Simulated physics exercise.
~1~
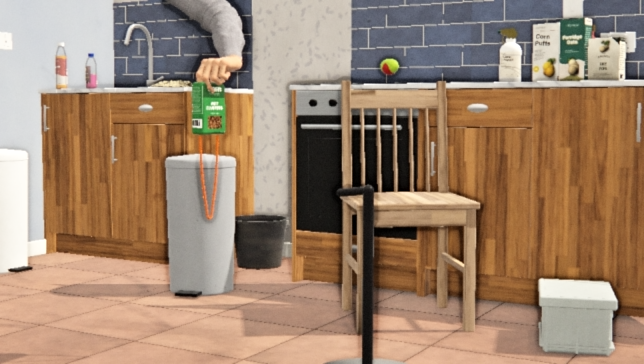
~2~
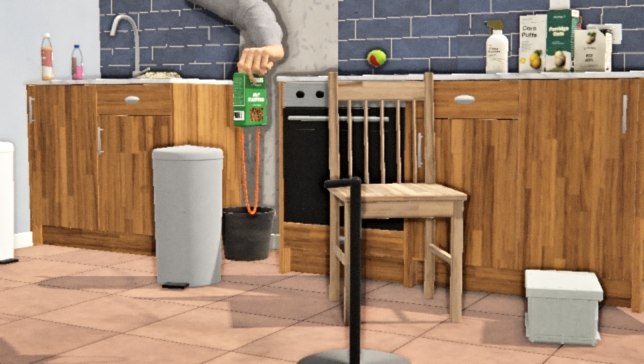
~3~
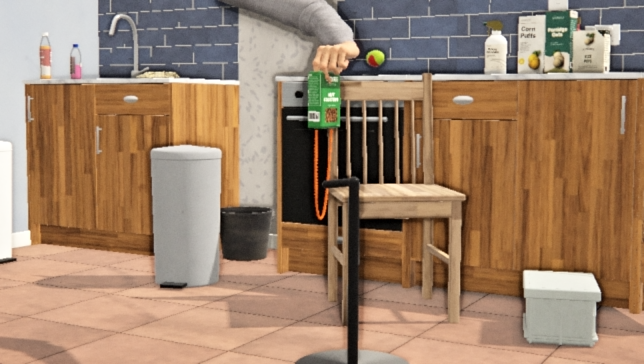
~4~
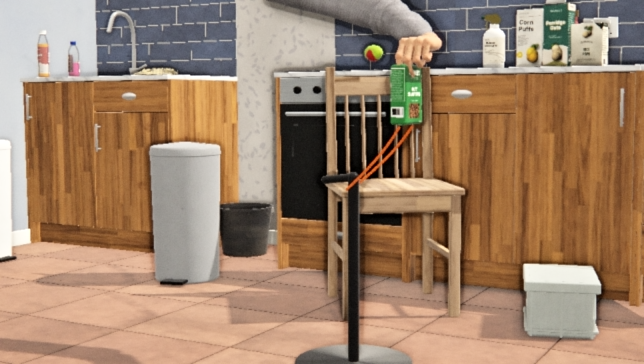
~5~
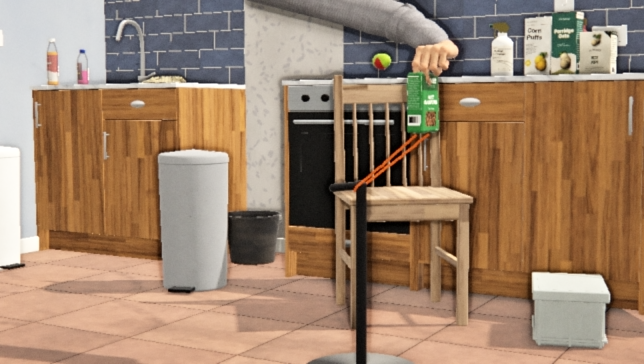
A hand carried a green pouch with an orange loop of lace dangling beneath it to the right across a kitchen, past a bin and in front of a wooden chair, until the loop caught on the black post's hook and pulled tight, stopping the hand.
